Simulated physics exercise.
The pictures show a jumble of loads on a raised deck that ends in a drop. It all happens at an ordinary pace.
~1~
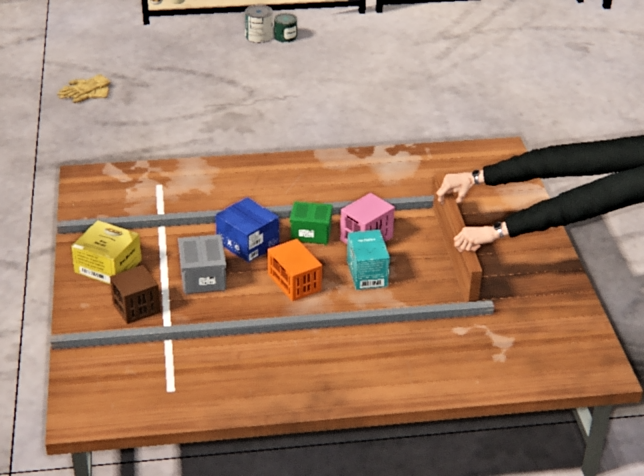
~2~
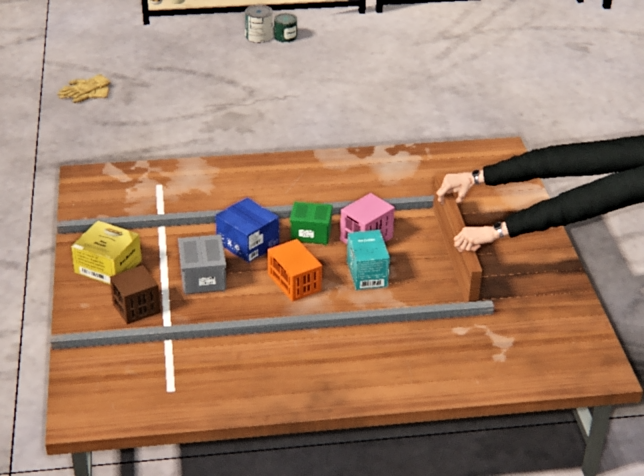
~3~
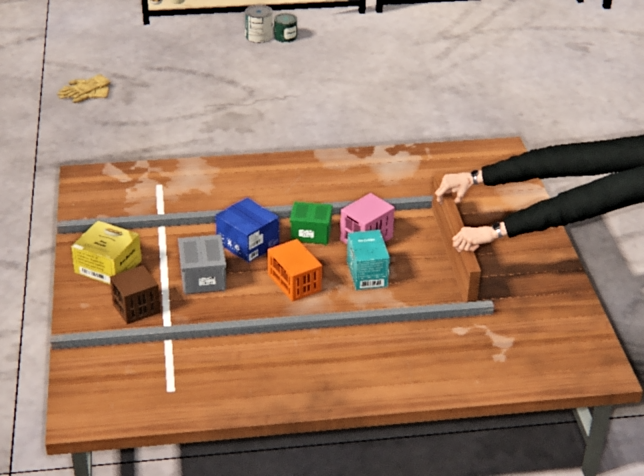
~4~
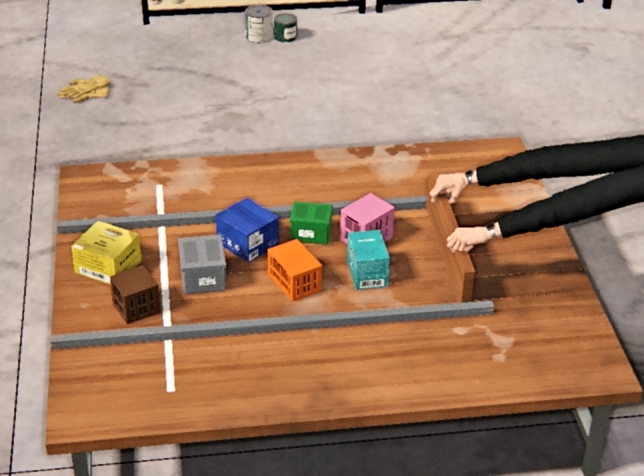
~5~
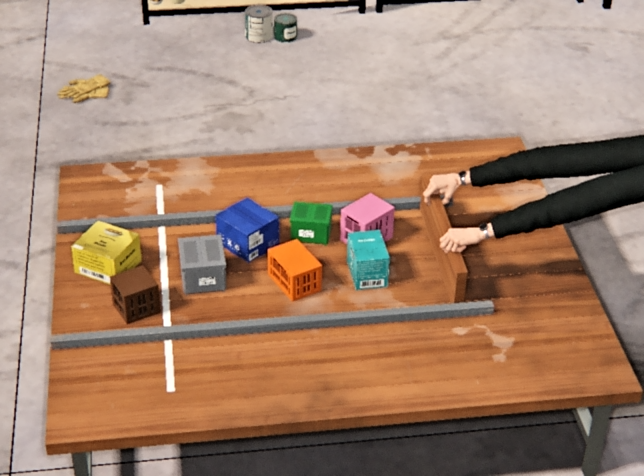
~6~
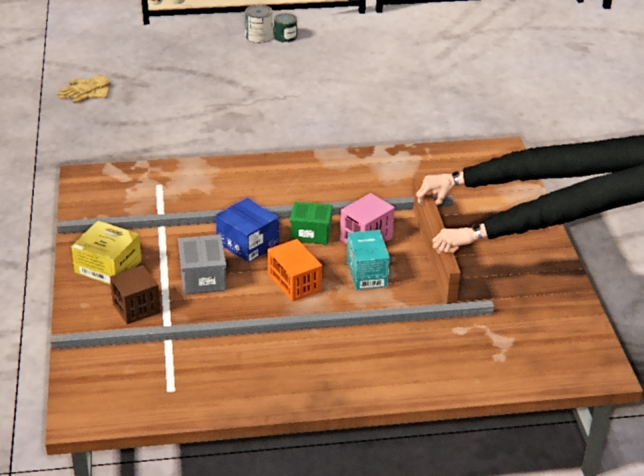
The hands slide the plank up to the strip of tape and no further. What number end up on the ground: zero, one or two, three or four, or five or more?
In the end the number that fall off is one or two.
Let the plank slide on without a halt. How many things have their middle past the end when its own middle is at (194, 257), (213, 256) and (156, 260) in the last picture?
Place by place, 0, 0 and 2.
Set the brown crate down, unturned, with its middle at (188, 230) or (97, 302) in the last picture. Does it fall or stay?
Place by place, it survives; drops off.
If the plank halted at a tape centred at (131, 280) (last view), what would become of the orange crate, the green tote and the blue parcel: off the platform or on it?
The orange crate remains up; the green tote does not fall; the blue parcel remains up.
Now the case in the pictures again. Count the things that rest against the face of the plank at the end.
It touches 2.
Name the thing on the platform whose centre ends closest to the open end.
The grey tote ends nearest.
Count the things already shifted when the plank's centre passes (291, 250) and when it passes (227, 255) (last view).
First 6, then 8.
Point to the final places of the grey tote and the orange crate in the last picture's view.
The grey tote stops around (73, 288); the orange crate around (114, 289).
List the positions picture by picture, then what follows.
In the first frame, yellow box (107, 253); brown crate (135, 295); grey tote (203, 265); plank (456, 238); tape (164, 278).
In the second frame, brown crate (135, 295); orange crate (295, 270).
In the third frame, grey tote (203, 265); turquoise box (368, 260).
In the fourth frame, yellow box (107, 253); plank (449, 239).
In the fifth frame, brown crate (135, 295); pink crate (367, 224).
In the sixth frame, yellow box (107, 253); brown crate (135, 295); grey tote (203, 265); plank (435, 240); tape (164, 278).
A little later, none off yet; yellow box at rest near (107, 253); brown crate at rest near (135, 295); grey tote at rest near (202, 265).
When it is over, the number that fall off is one or two; down, brown crate and yellow box.
